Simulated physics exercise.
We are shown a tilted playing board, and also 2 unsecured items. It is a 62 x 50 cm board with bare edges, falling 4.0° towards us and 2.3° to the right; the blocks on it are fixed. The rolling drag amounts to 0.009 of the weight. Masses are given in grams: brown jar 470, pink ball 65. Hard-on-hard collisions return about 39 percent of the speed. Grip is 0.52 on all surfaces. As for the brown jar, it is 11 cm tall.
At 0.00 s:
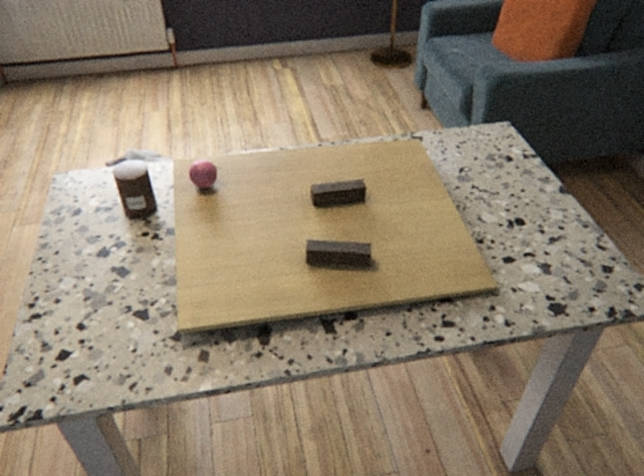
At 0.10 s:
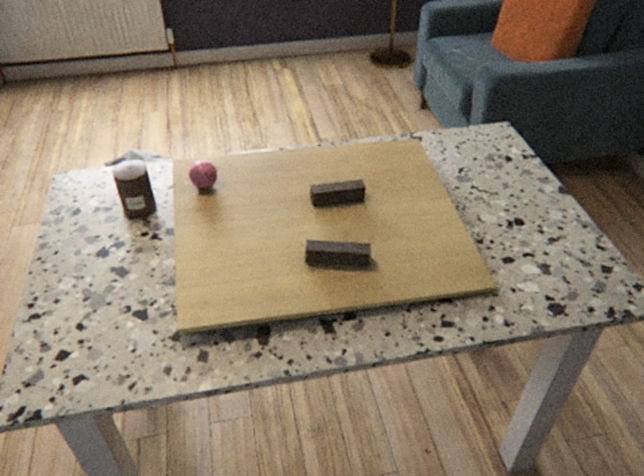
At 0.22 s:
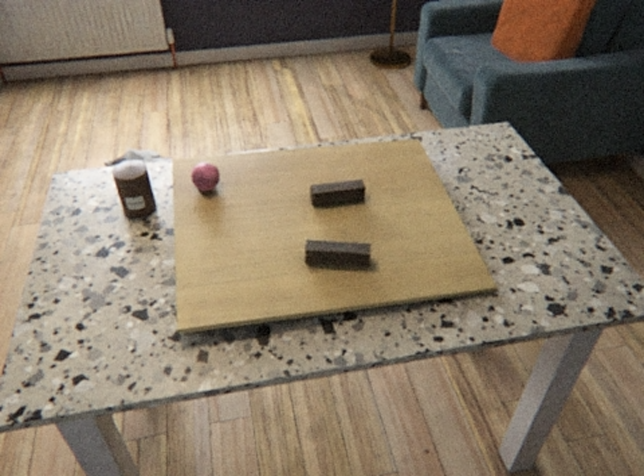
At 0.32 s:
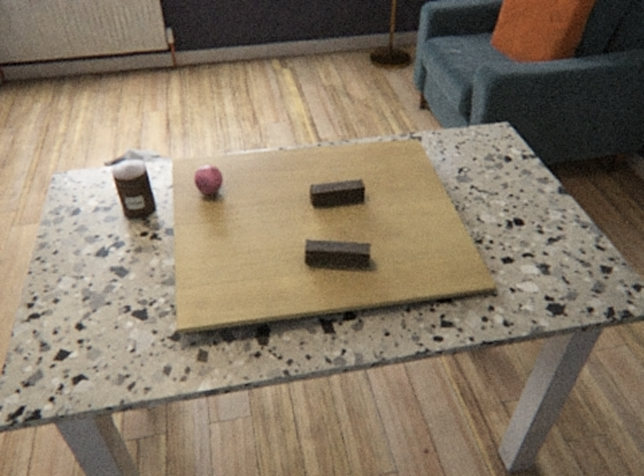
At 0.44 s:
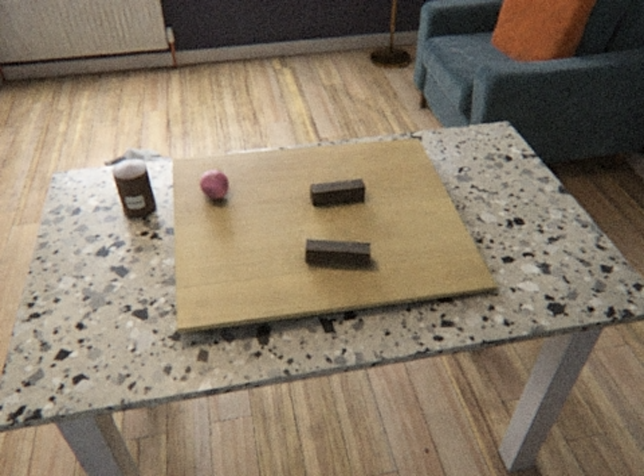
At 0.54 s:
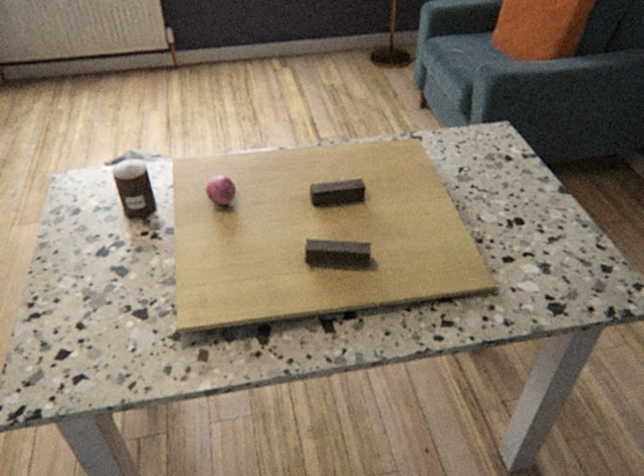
A pink ball rolled slowly a short way toward us and to the right across a wooden board on a speckled table, while two dark blocks and a brown jar stayed still.
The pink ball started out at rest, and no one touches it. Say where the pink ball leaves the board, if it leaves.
It crosses the front border.
After 0.94 s, 20 cm of board to the near edge; pink ball near (263, 228).
After 1.34 s, 3 cm of board to the near edge; pink ball near (288, 289).
After 1.74 s, it has gone over the near edge; pink ball near (304, 400).
By the end (1.8 s), it has gone over the near edge; brown jar in place, give or take 8 cm.
